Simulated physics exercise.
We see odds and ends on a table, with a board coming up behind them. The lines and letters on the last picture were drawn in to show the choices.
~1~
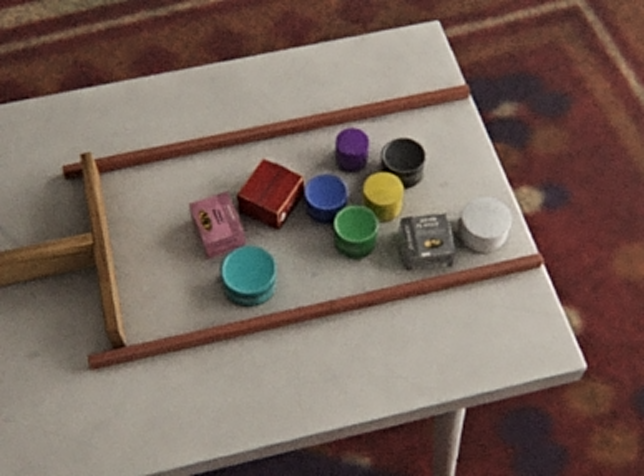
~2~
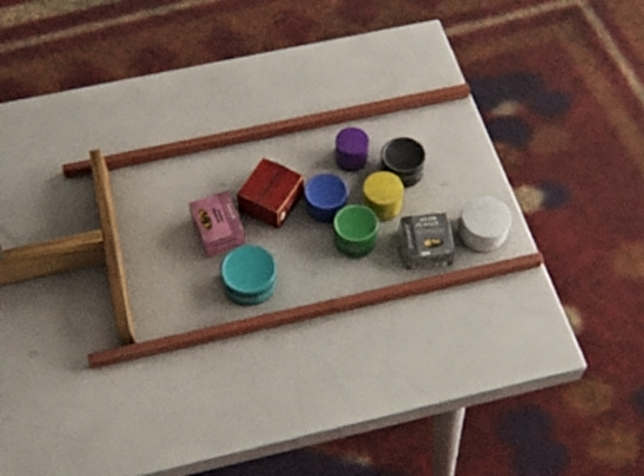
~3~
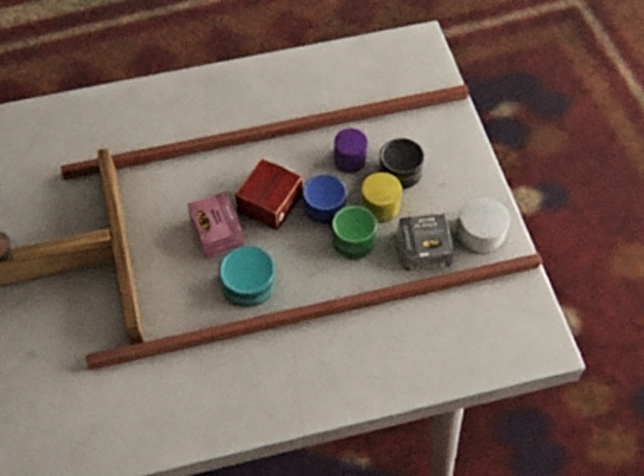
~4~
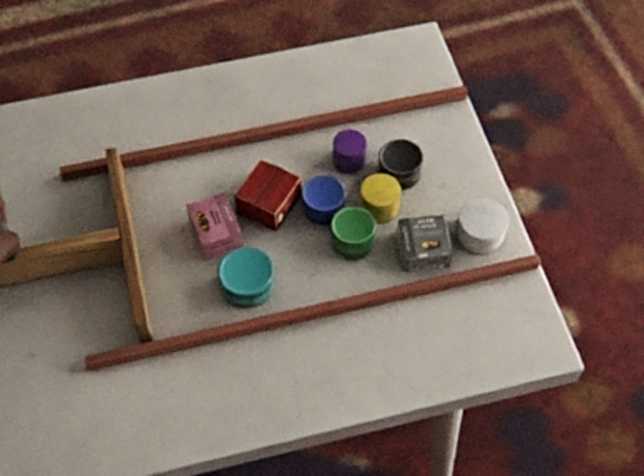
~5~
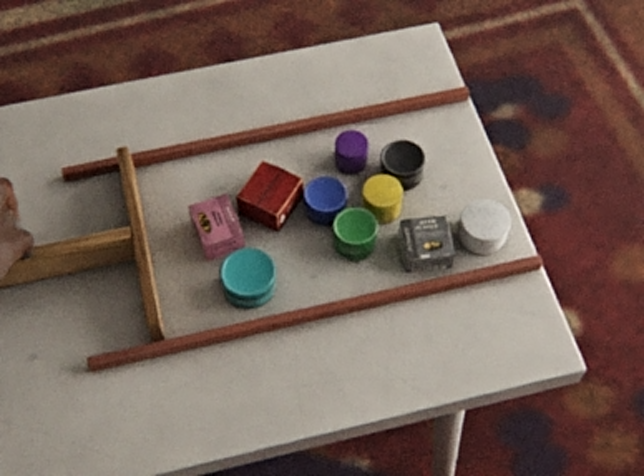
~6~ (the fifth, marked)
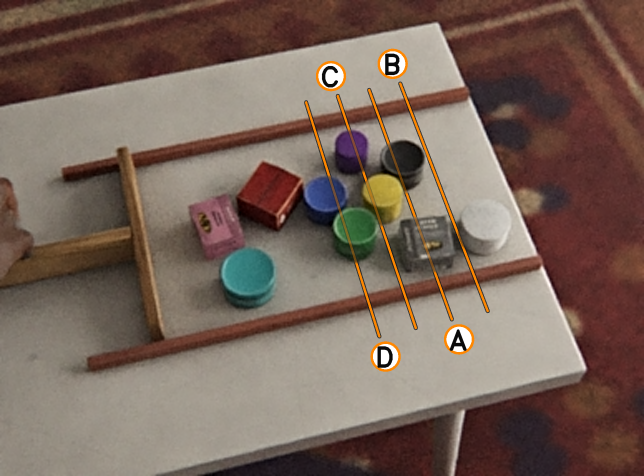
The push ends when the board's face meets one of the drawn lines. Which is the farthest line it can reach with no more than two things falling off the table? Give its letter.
At A, and not beyond.
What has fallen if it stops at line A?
It is the white pot.
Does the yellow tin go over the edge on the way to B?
Yes.
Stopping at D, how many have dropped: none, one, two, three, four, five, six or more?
In all, none.
On the marked copy, A at (407, 196); B at (441, 189); C at (374, 203); D at (340, 211).
Taking A. A third of the way, board (236, 209); yellow tin (391, 201); turquoise tub (284, 270).
Two thirds of the way, board (332, 189); white pot (499, 230); yellow tin (436, 198).
When it is over, board (405, 173); white pot over the edge; yellow tin (512, 183); one fallen.
As for the rest, B drops six; C is within the limit but short; D is within the limit but short.
